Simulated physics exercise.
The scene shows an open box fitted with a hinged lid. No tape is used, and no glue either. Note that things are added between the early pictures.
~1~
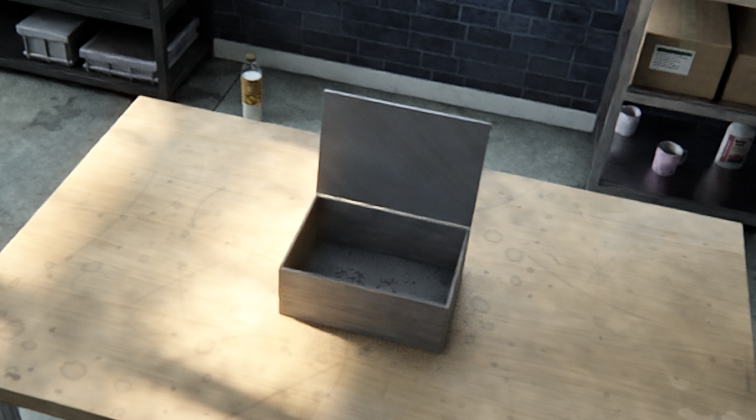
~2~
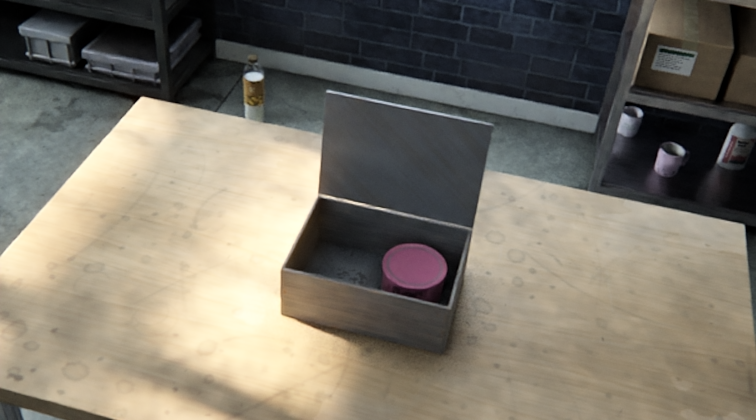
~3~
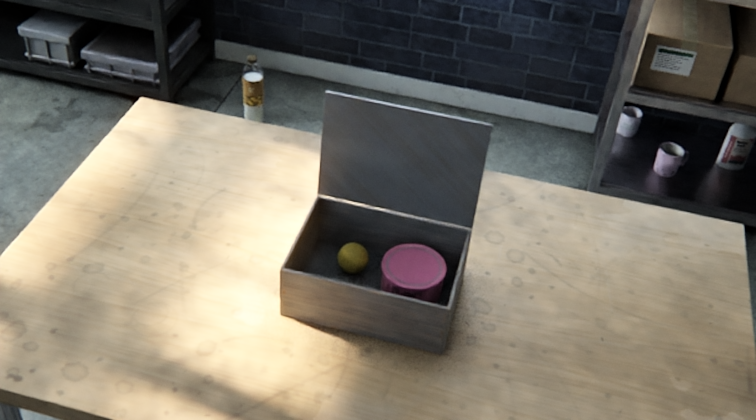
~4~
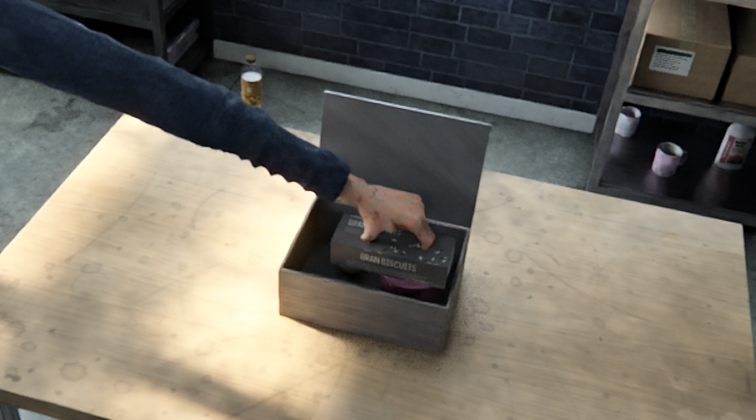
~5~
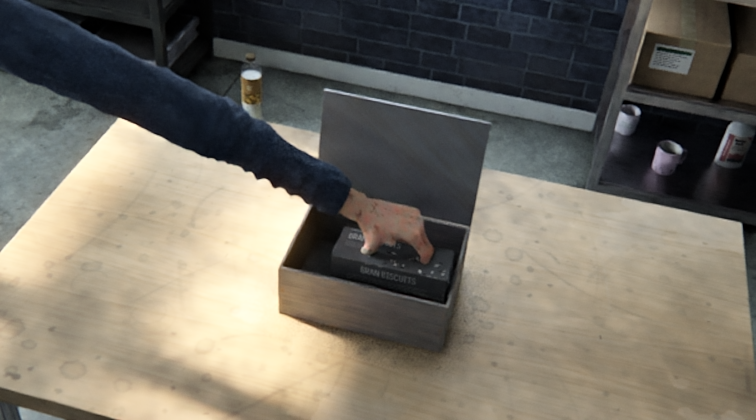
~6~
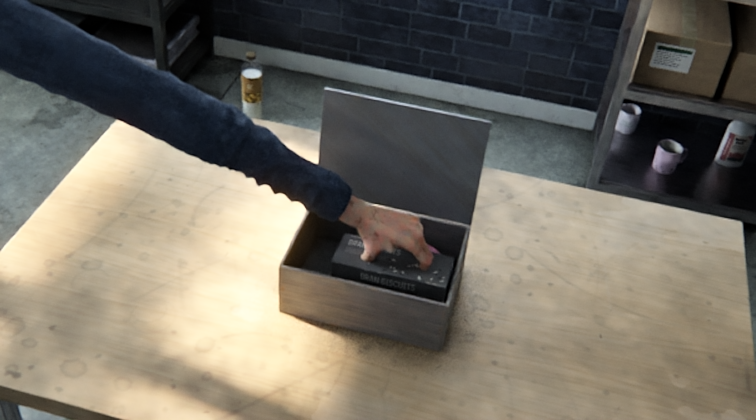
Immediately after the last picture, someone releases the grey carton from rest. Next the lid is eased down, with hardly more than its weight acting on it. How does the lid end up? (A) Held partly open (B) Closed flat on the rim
(B) Closed flat on the rim.
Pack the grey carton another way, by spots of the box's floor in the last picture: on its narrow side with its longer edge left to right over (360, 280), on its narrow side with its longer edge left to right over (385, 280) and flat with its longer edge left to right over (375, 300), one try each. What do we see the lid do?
Try 1: Lid stays raised; try 2: Lid stays raised; try 3: Lid goes down.
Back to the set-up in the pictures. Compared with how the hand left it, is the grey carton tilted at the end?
By the end the grey carton has leaned over.
Then, 1.30 s on from there, lid 83° above the rim; grey carton on its side near (384, 304); pink tub shifted a little.
Then, 1.80 s on from there, lid 32° above the rim; grey carton on its side near (384, 304); pink tub shifted a little.
In the end, lid shut; toppled in the box, grey carton; the other 2 unmoved. At the end, from the last picture's camera, grey carton near (384, 304).
